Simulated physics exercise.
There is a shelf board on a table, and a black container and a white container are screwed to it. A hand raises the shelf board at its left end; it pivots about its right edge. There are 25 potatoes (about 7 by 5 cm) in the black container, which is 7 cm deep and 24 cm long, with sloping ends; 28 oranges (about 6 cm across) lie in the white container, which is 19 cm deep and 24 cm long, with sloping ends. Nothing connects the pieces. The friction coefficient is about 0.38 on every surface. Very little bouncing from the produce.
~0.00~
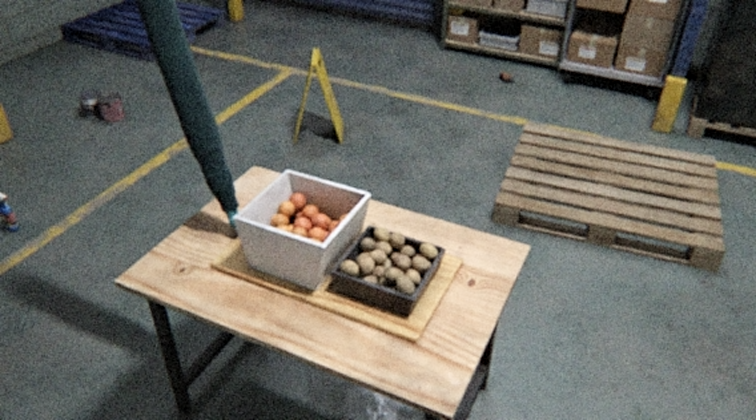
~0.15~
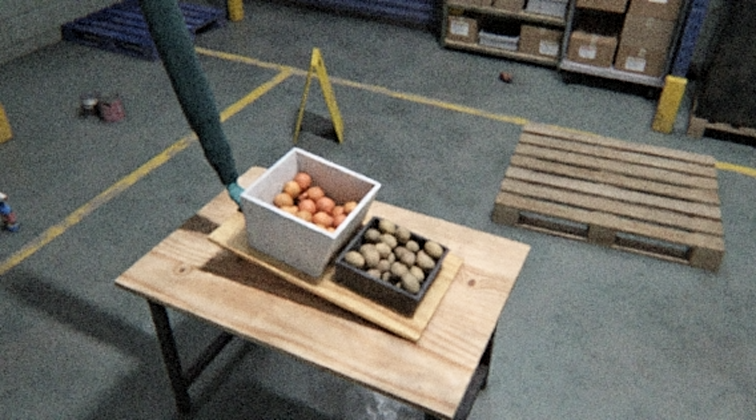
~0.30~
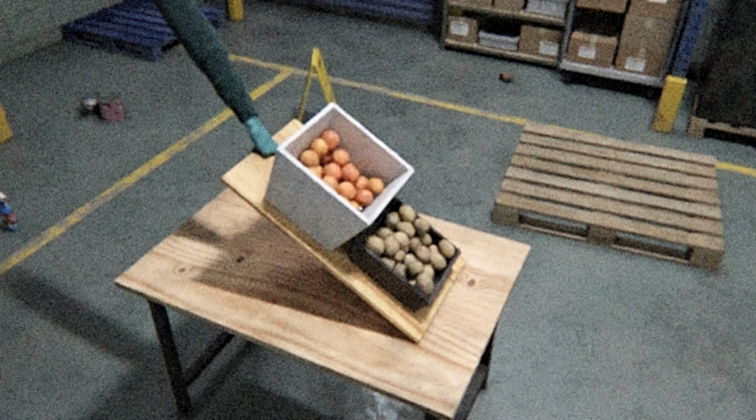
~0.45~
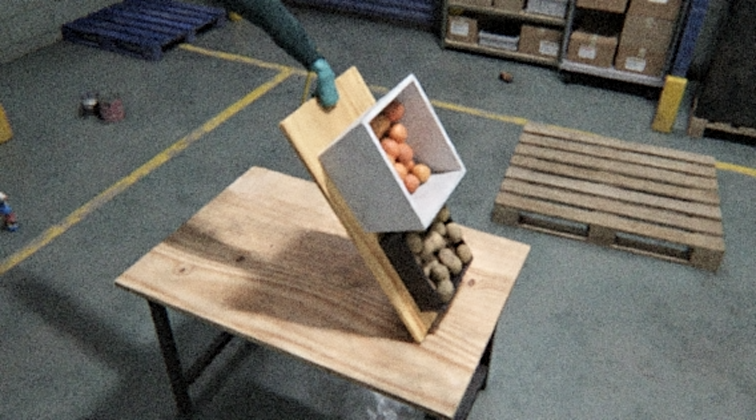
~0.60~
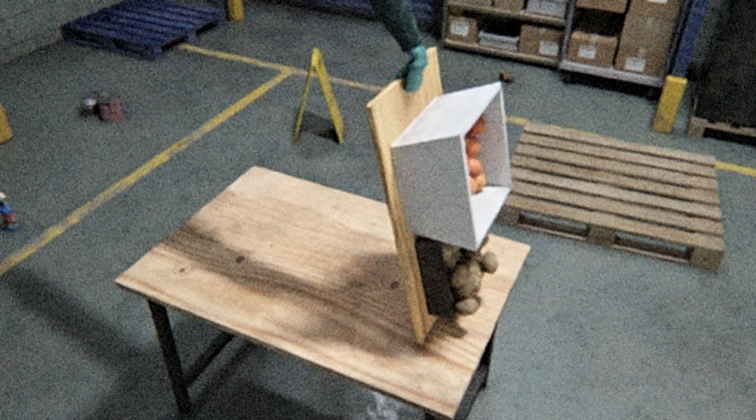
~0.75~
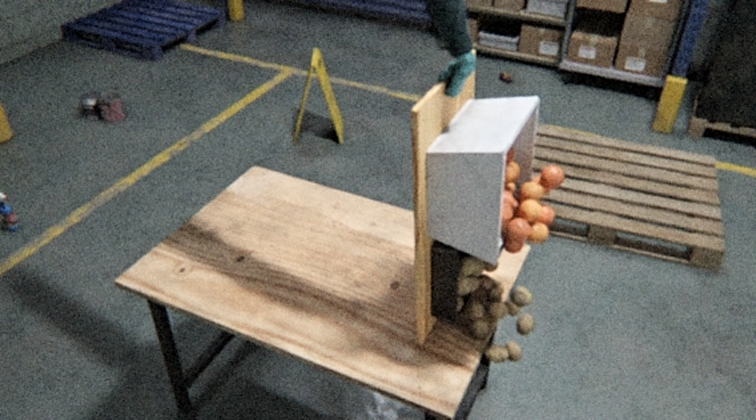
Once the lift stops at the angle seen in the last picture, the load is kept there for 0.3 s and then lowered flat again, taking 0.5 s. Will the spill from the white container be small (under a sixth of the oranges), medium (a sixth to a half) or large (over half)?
Large.
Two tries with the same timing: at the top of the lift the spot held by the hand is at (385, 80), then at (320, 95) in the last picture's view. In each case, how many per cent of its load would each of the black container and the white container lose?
The black container would lose 60 per cent in the first try and 40 per cent in the second, the white container 80 and then 0 per cent.
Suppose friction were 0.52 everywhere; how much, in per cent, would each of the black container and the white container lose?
Then the black container sheds 90 per cent, while the white container sheds 100 per cent.
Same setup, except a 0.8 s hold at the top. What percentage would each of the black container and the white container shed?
Then black container 90, white container 100 per cent.
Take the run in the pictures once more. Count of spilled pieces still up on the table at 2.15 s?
About 6.
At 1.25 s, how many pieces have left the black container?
The black container is at around 20.
After 0.97 s, tilt 86°; 19 of 25 out of the black container and 25 of 28 out of the white container.
After 1.25 s, tilt 56°; 22 of 25 out of the black container and 28 of 28 out of the white container.
After 1.65 s, tilt 0°; 24 of 25 out of the black container and 28 of 28 out of the white container.
Final count (at 2.15 s), 24 of 25 out of the black container and 28 of 28 out of the white container. Asked share, 28 of 28, 100 per cent.
